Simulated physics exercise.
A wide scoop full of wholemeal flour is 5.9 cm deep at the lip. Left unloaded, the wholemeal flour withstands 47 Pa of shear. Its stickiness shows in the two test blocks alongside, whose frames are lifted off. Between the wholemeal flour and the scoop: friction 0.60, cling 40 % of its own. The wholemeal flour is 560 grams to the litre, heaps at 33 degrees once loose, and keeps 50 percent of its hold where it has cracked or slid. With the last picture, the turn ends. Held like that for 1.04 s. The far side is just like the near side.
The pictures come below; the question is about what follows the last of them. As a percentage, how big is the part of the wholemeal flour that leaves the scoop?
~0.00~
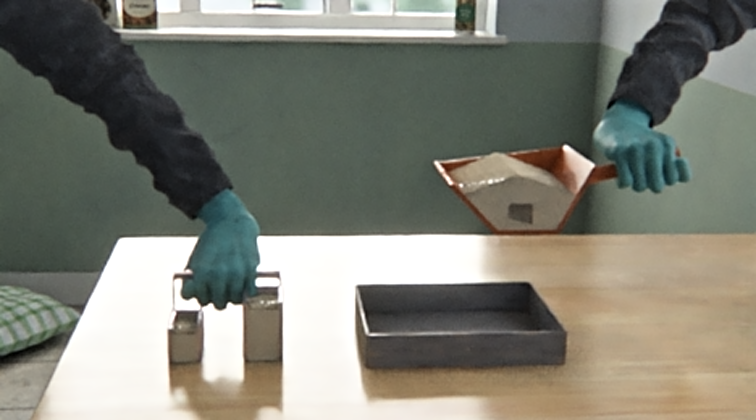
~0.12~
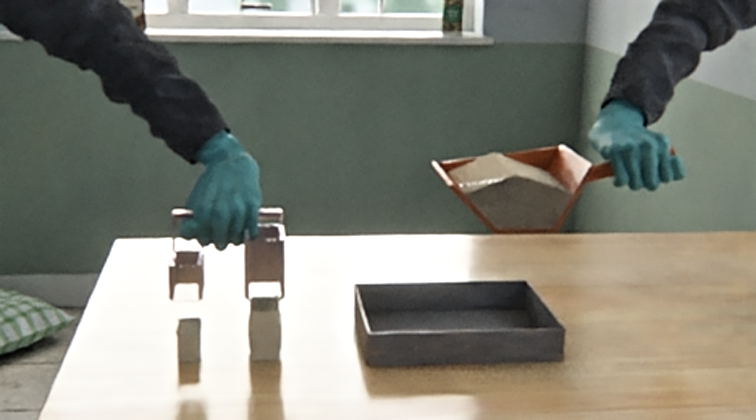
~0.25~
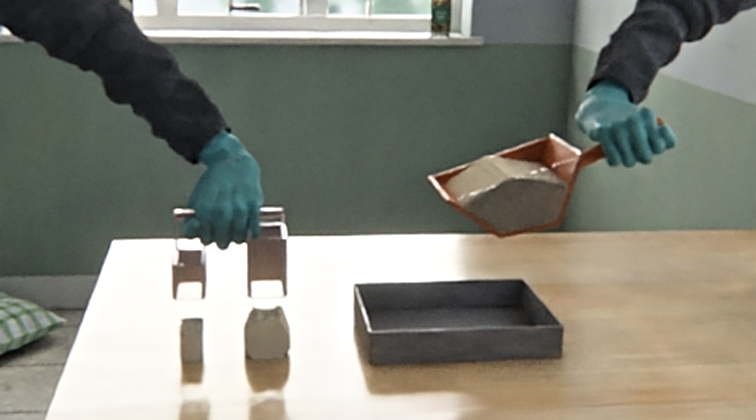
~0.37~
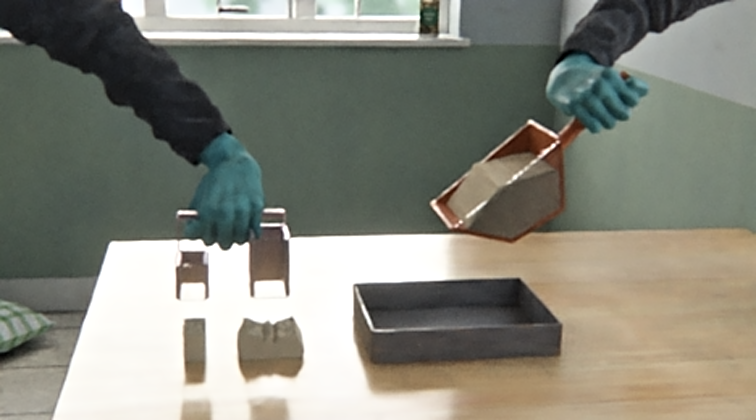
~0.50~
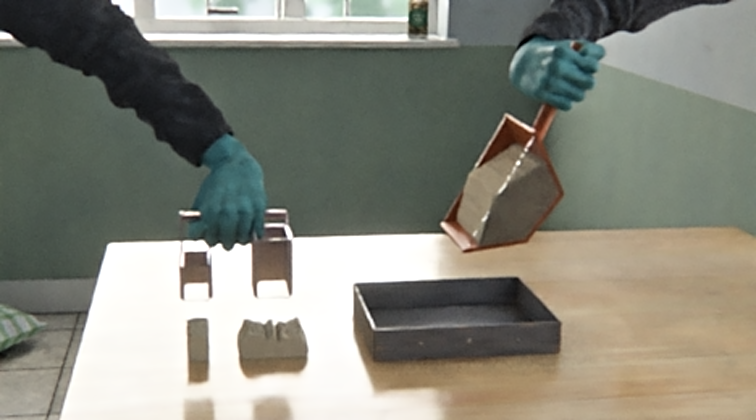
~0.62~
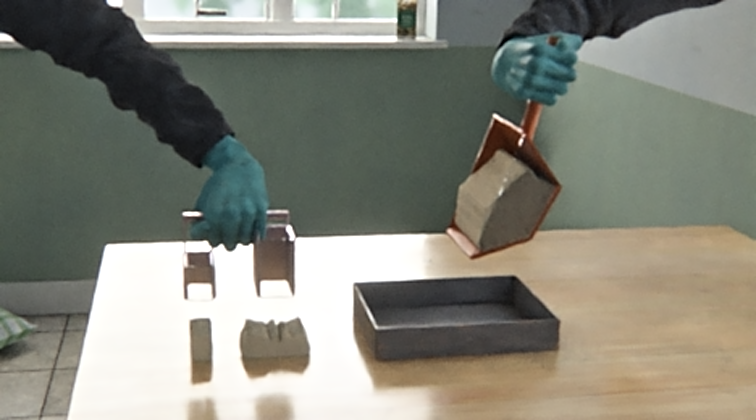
About 41 per cent.
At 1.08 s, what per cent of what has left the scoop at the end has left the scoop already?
Roughly 100 per cent.
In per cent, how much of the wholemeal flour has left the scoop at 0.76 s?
1 per cent.
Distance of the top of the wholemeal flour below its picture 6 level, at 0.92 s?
I'd say near 2.5 centimetres.
After 0.76 s, the scoop is at 62 degrees and 1 % has left it.
After 0.92 s, the scoop is at 62 degrees and 30 % has left it.
After 1.08 s, the scoop is at 62 degrees and 41 % has left it.
After 1.24 s, the scoop is at 62 degrees and 41 % has left it.
After 1.66 s, at the end, the scoop is at 62 degrees and 41 % has left it.
